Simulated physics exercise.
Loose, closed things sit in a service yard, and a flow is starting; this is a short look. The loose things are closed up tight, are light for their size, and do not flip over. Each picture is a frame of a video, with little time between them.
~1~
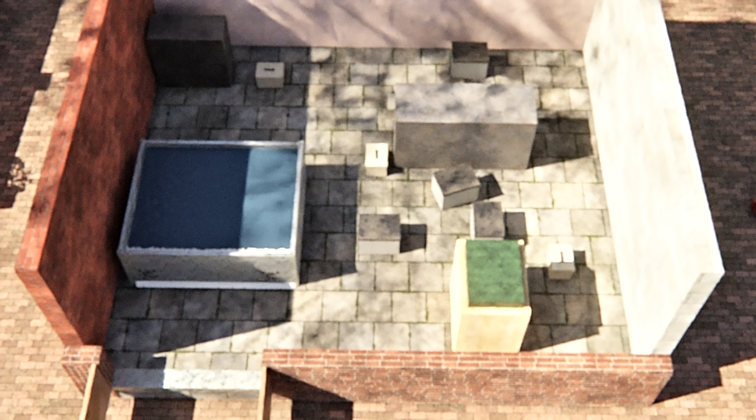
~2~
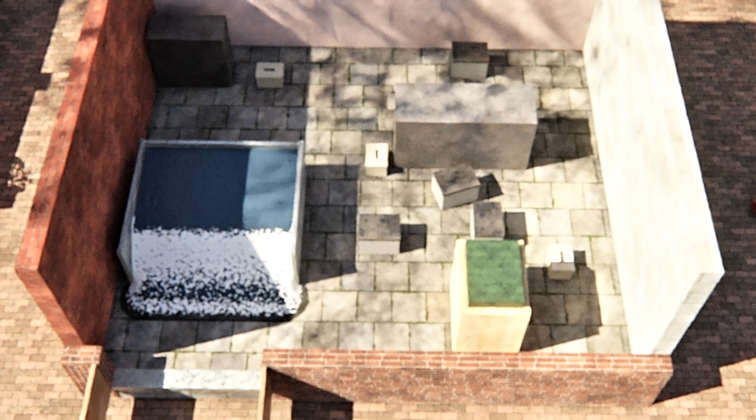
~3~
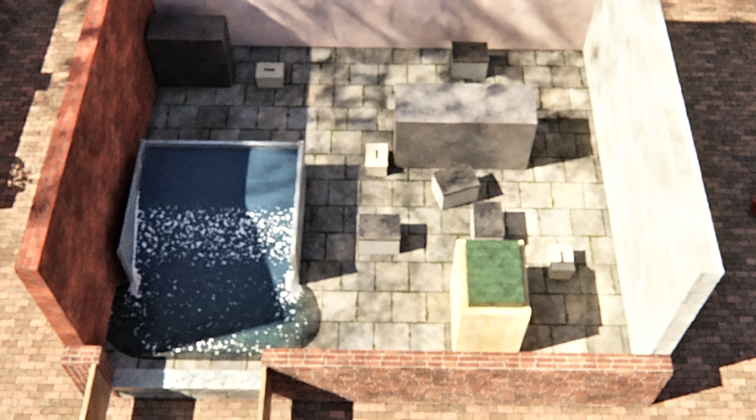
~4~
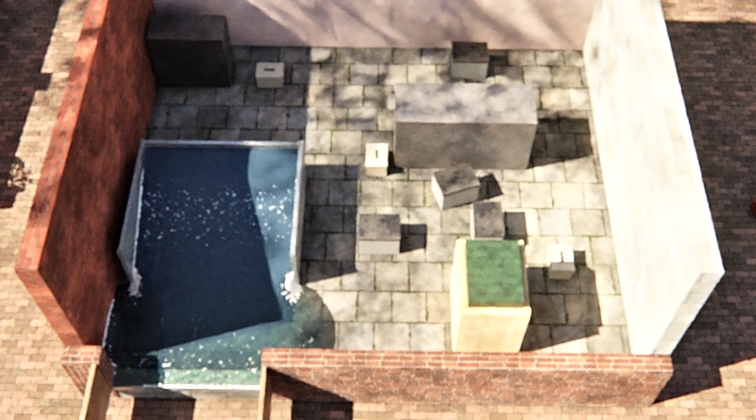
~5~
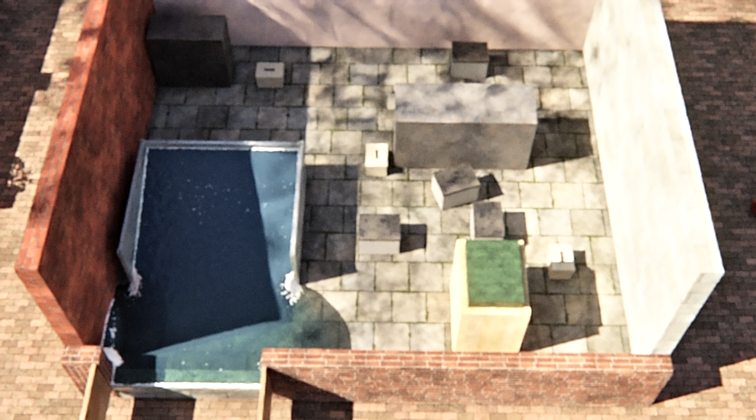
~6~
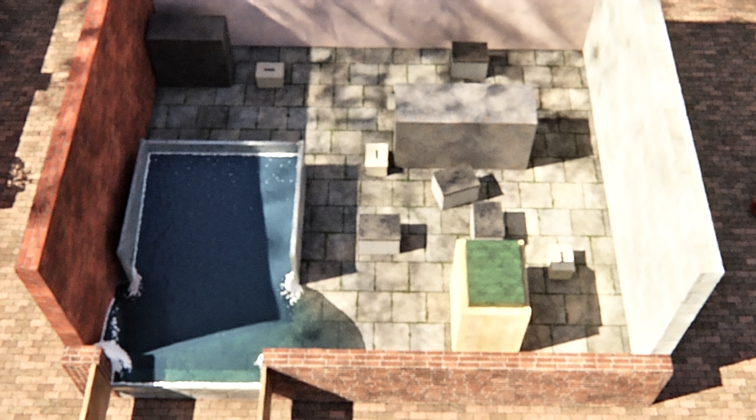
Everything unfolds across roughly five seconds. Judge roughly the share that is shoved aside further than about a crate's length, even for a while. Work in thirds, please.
That share does not reach a third.
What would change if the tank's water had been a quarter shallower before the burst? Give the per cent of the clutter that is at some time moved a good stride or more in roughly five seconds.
Near 0 % of the lot.
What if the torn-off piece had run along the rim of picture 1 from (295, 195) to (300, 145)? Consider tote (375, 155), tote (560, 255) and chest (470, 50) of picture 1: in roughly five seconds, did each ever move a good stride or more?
In the order asked: Goes the distance, then goes the distance, then never gets that far.
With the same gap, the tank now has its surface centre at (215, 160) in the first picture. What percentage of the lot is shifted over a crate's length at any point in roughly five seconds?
Close to 0 %.
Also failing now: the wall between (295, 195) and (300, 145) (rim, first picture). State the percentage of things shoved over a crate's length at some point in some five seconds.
I make it 80 per cent.
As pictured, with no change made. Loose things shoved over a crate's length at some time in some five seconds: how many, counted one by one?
Tally: 0.
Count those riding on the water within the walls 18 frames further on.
Count: 0.
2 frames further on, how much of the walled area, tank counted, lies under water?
It comes to some 20 in a hundred.
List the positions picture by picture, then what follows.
In the first picture, a chest at (456, 178), on the bottom; a chest at (488, 218) rests on the ground; 0 of 8 have shifted.
In the second picture, a chest at (456, 178) rests on the ground; a chest at (488, 218) rests on the ground; 0 of 8 have shifted.
In the third picture, a chest at (456, 178), on the bottom; a chest at (488, 218) rests on the ground; 0 of 8 have shifted.
In the fourth picture, a chest at (456, 178), on the bottom; a chest at (488, 218), on the bottom; 0 of 8 have shifted.
In the fifth picture, a chest at (456, 178), on the bottom; a chest at (488, 218), on the bottom; 0 of 8 have shifted.
In the sixth picture, a chest at (456, 178) rests on the ground; a chest at (488, 218) rests on the ground; 0 of 8 have shifted.
A moment on, 0 of 8 are well off their spots; 0 afloat.
Next, 0 of 8 are well off their spots; 0 afloat.
Later, 0 of 8 are well off their spots; 0 afloat.
In the end, 0 of 8 are well off their spots, and 0 have been at some point; 0 afloat.
